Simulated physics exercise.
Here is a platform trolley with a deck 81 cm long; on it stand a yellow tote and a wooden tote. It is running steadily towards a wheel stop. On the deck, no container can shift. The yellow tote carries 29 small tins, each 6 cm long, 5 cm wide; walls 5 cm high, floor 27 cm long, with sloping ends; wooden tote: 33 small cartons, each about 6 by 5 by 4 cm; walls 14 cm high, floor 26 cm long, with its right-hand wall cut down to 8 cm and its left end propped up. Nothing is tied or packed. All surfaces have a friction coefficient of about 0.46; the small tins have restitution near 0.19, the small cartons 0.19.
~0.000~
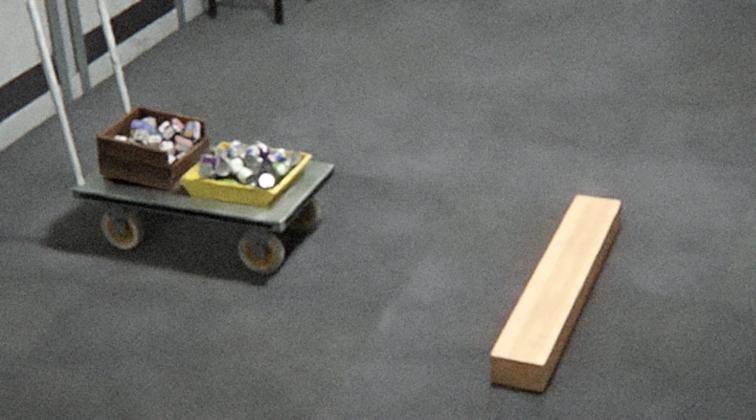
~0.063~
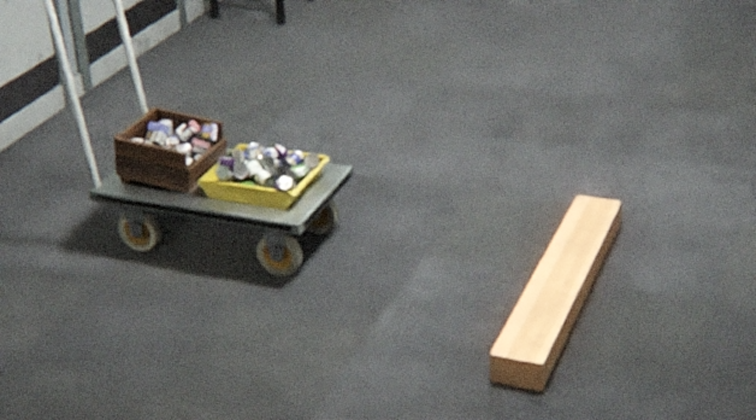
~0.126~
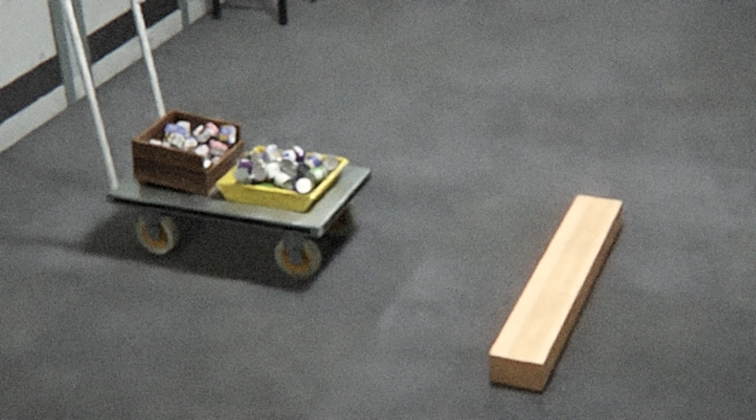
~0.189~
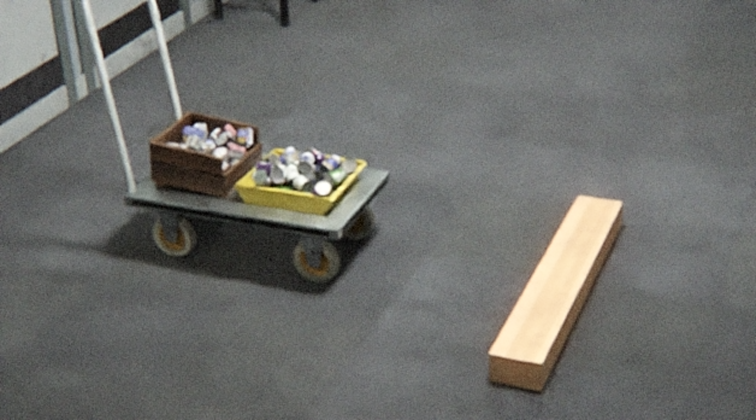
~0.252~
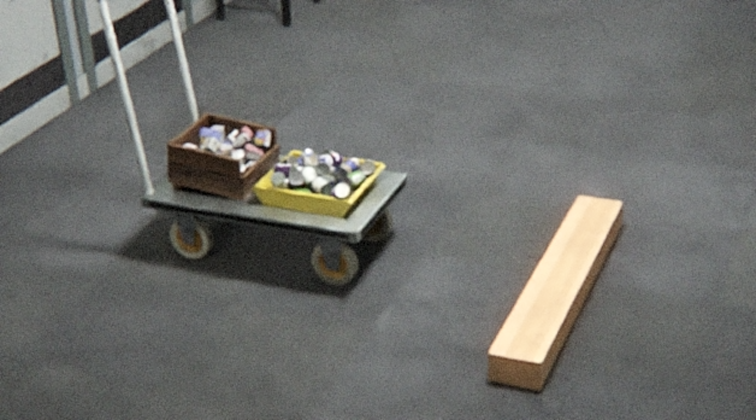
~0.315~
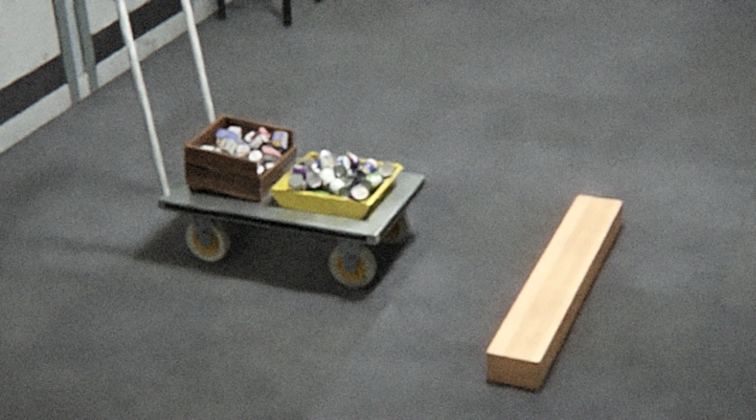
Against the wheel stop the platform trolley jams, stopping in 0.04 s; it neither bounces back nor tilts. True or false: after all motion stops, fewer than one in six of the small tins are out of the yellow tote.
True.
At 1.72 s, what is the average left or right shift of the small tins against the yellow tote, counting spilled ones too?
I'd put it at close to 4 cm toward the right.
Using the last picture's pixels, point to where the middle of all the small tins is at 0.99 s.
Near (493, 202).
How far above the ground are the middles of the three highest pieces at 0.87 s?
38 cm.
After 0.77 s, contact.
After 0.87 s, yellow tote 29 in, 0 out and wooden tote 32 in, 1 out.
After 0.99 s, yellow tote 28 in, 1 out and wooden tote 31 in, 2 out.
After 1.22 s, yellow tote 28 in, 1 out and wooden tote 31 in, 2 out.
Final count (at 1.72 s), yellow tote 28 in, 1 out and wooden tote 31 in, 2 out. Asked share, 1 of 29, 3 per cent.
